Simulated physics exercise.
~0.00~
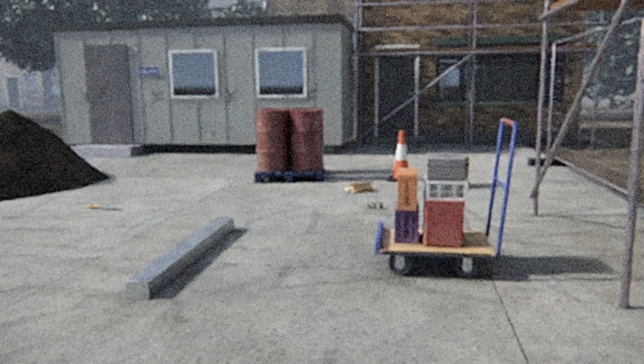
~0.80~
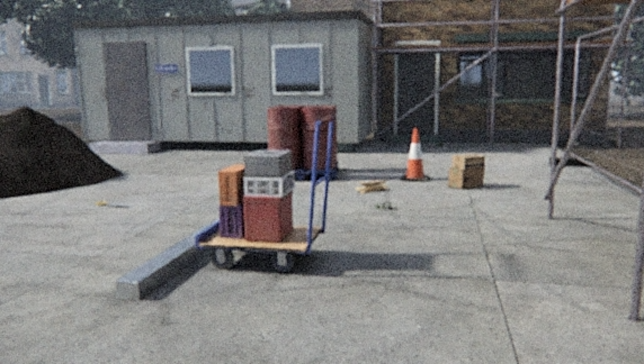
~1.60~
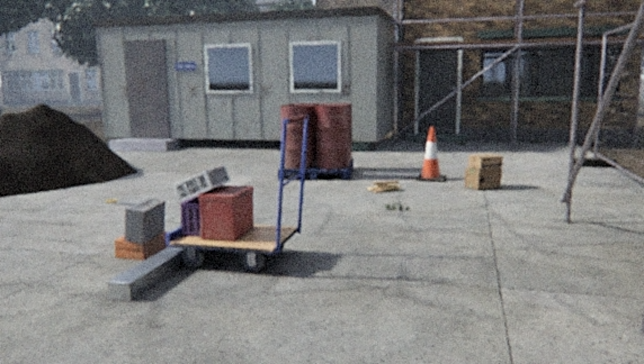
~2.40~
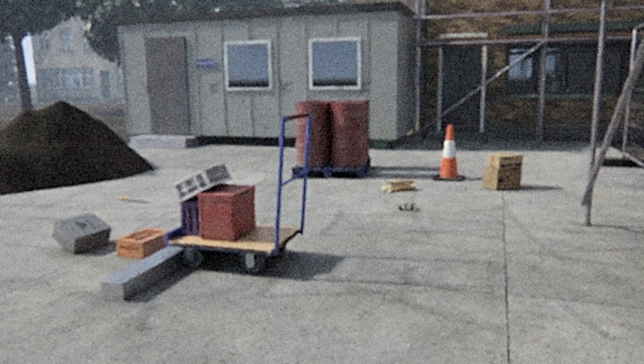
A loaded trolley rolls left into a kerb and stops, spilling two items over it.
